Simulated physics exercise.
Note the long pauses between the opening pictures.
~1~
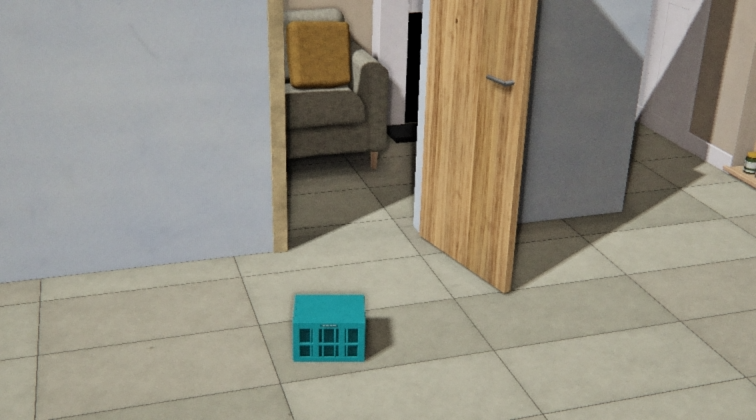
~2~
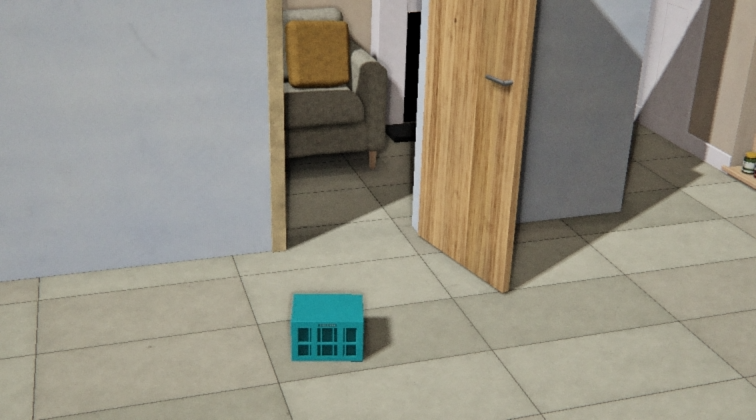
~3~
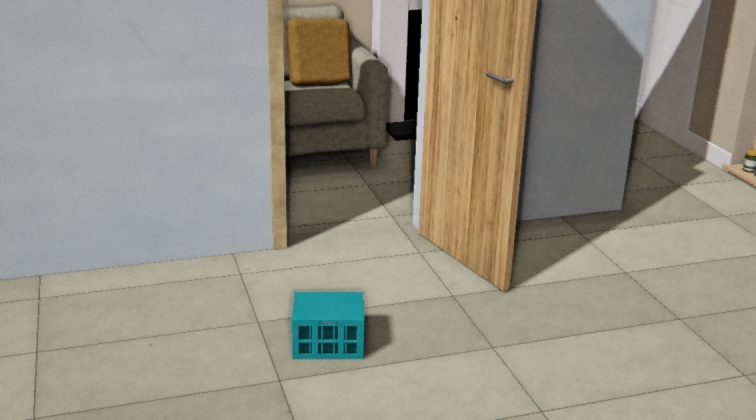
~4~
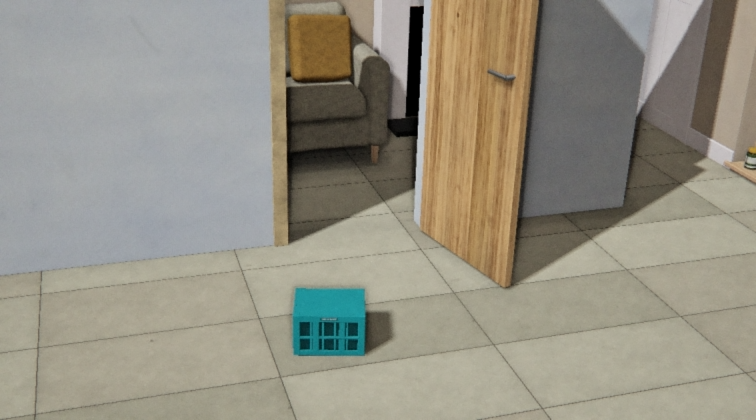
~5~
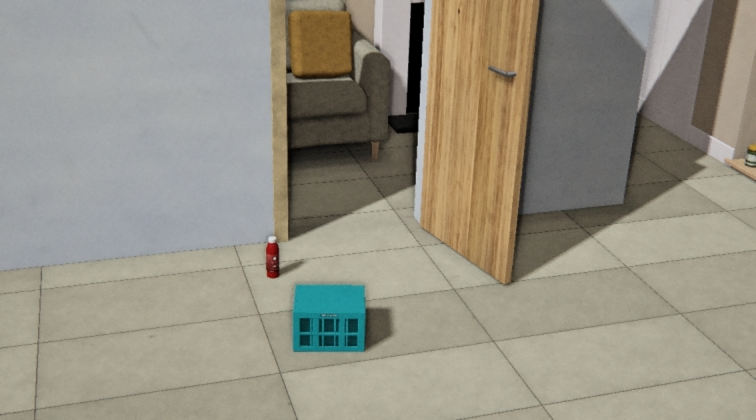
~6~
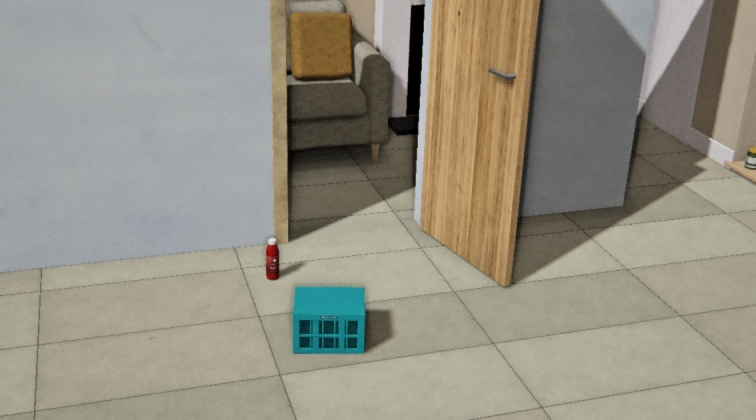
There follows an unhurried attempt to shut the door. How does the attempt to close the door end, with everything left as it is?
The door finds its frame.
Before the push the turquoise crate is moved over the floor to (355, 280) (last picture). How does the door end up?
In the end the door is hindered.
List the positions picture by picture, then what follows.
In the first frame, door wide open and still; turquoise crate (329, 328).
In the second frame, door wide open and still; turquoise crate (328, 327).
In the third frame, door wide open and still; turquoise crate (328, 325).
In the fourth frame, door wide open and still; turquoise crate (329, 322).
In the fifth frame, door wide open and still; turquoise crate (329, 318).
In the sixth frame, door wide open and still; red bottle (273, 259); turquoise crate (329, 320).
Then, 0.60 s past the last view, door 83° open.
Then, 1.10 s past the last view, door 51° open.
Then, 1.60 s past the last view, door 19° open.
Finally, door 0° open; both still in place. Final places as the last picture's camera would see them, red bottle near (273, 259).
